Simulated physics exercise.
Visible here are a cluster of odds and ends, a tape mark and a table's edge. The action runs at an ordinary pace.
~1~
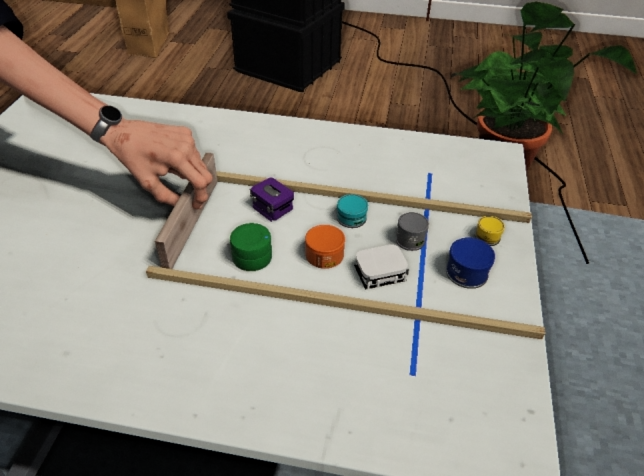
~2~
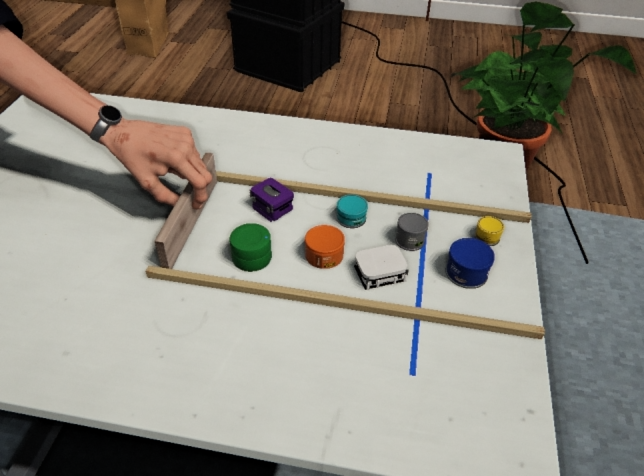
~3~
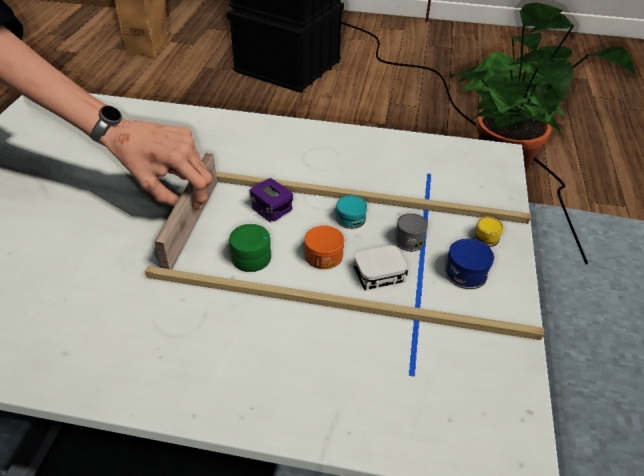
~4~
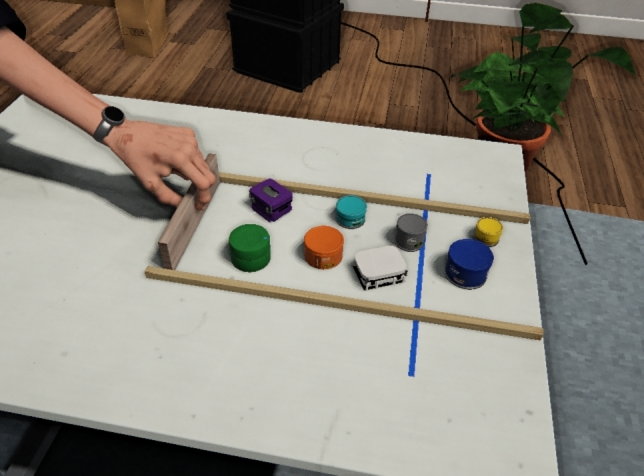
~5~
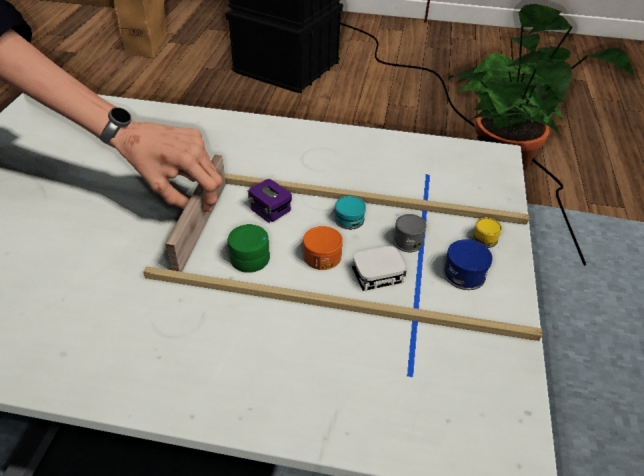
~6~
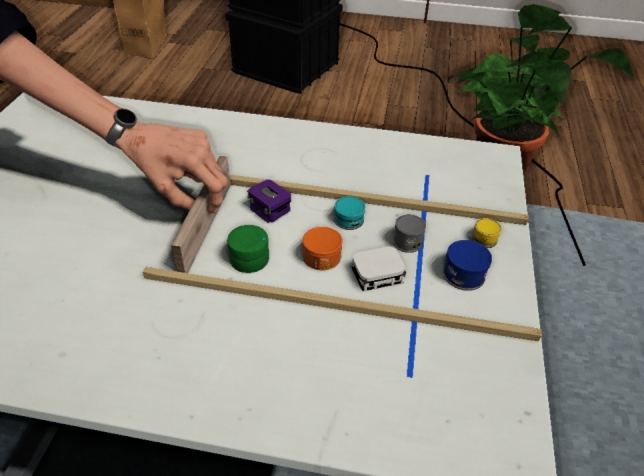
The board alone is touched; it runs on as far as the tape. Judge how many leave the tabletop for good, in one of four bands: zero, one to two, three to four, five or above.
Missing: None.
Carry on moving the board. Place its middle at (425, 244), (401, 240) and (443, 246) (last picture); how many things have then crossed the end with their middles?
In order, that gives 0, then 0, then 1.
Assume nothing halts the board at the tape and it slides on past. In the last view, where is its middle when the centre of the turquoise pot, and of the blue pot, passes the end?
The middle is at (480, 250) when it's the turquoise pot, and at (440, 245) when it's the blue pot.
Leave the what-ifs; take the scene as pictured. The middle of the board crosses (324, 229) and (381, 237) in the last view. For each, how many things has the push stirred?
First 5, after that 7.
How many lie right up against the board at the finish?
It ends up touching 3.
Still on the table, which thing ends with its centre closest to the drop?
Nearest at the end: The blue pot.
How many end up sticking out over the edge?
I'd put it at 1.
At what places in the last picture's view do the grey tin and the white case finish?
Grey tin at about (465, 238), white case at about (482, 279).
Early on, none off yet; yellow pot at rest near (487, 233); blue pot at rest near (467, 265); grey tin at rest near (409, 234).
A while later, none off yet; yellow pot at rest near (487, 233); blue pot travelled a little near (487, 264); grey tin travelled about its own width near (431, 235).
Finally, the number that fall off is zero.
